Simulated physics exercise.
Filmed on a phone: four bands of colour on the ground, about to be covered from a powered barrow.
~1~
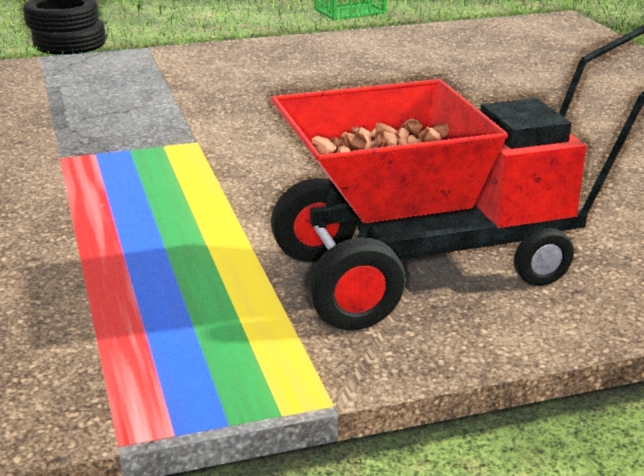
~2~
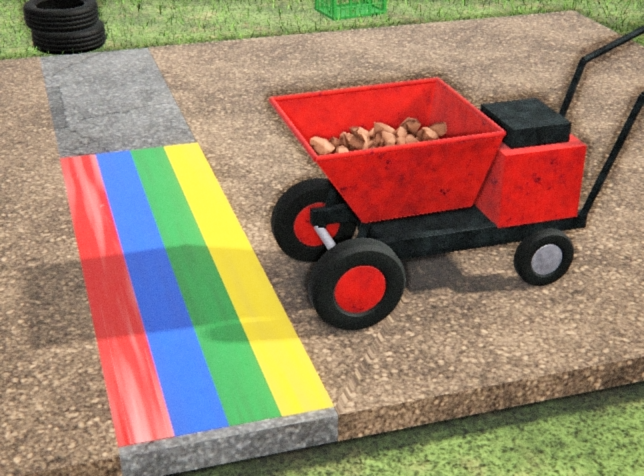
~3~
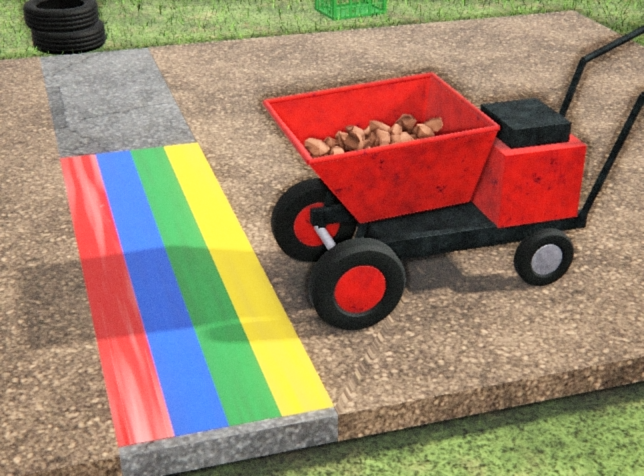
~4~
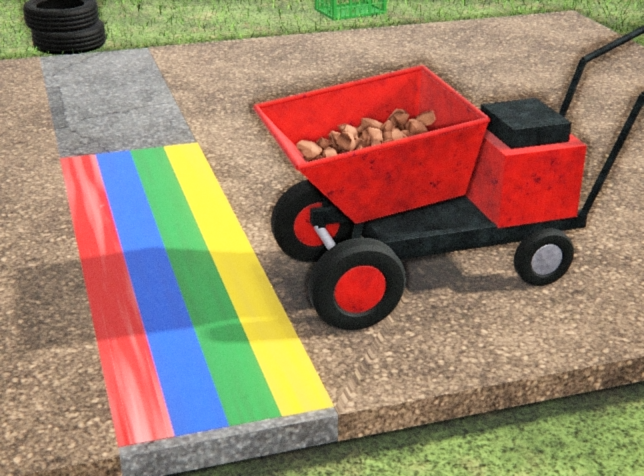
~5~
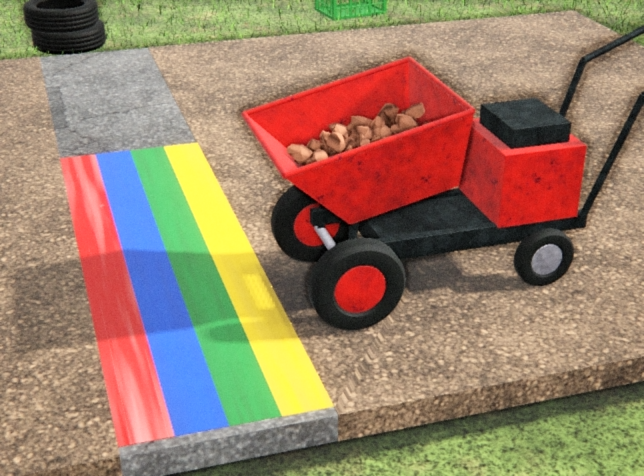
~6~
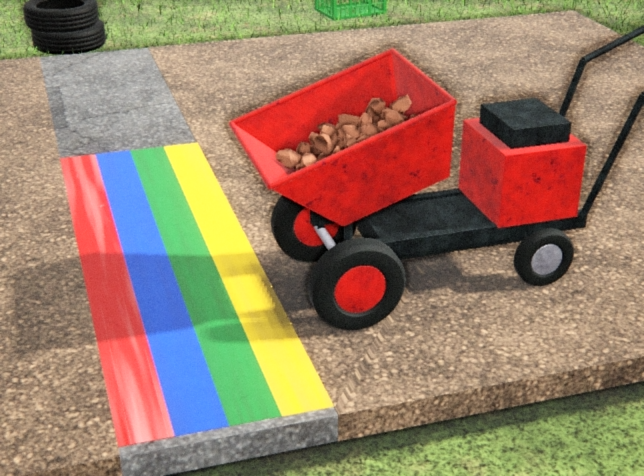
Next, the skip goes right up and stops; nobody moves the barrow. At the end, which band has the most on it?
The heap favours the blue strip.
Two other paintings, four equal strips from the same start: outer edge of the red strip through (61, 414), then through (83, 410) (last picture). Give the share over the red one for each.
Near 10 % and 20 %.
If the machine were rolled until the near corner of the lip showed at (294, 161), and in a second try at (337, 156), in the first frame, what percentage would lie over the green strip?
In turn 0 and 20 in a hundred.
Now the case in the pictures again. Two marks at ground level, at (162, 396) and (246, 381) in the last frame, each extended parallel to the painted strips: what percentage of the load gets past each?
First some 30, then 80 per cent.
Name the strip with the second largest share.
Second comes the strip in red.
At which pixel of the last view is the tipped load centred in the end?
At about (150, 309).
Just after the last frame, skip tipped steeply; every one in the skip.
A moment on, skip tipped right over; almost all in the skip; about a tenth over the blue strip.
Further on, skip tipped right over; roughly a quarter in the skip; just a few over the green strip; roughly a third over the blue strip; roughly a quarter over the red strip; about a tenth off the paint.
When it is over, skip tipped right over; roughly a quarter in the skip; not one over the yellow strip; about a tenth over the green strip; roughly half over the blue strip; roughly a quarter over the red strip; about a tenth off the paint.
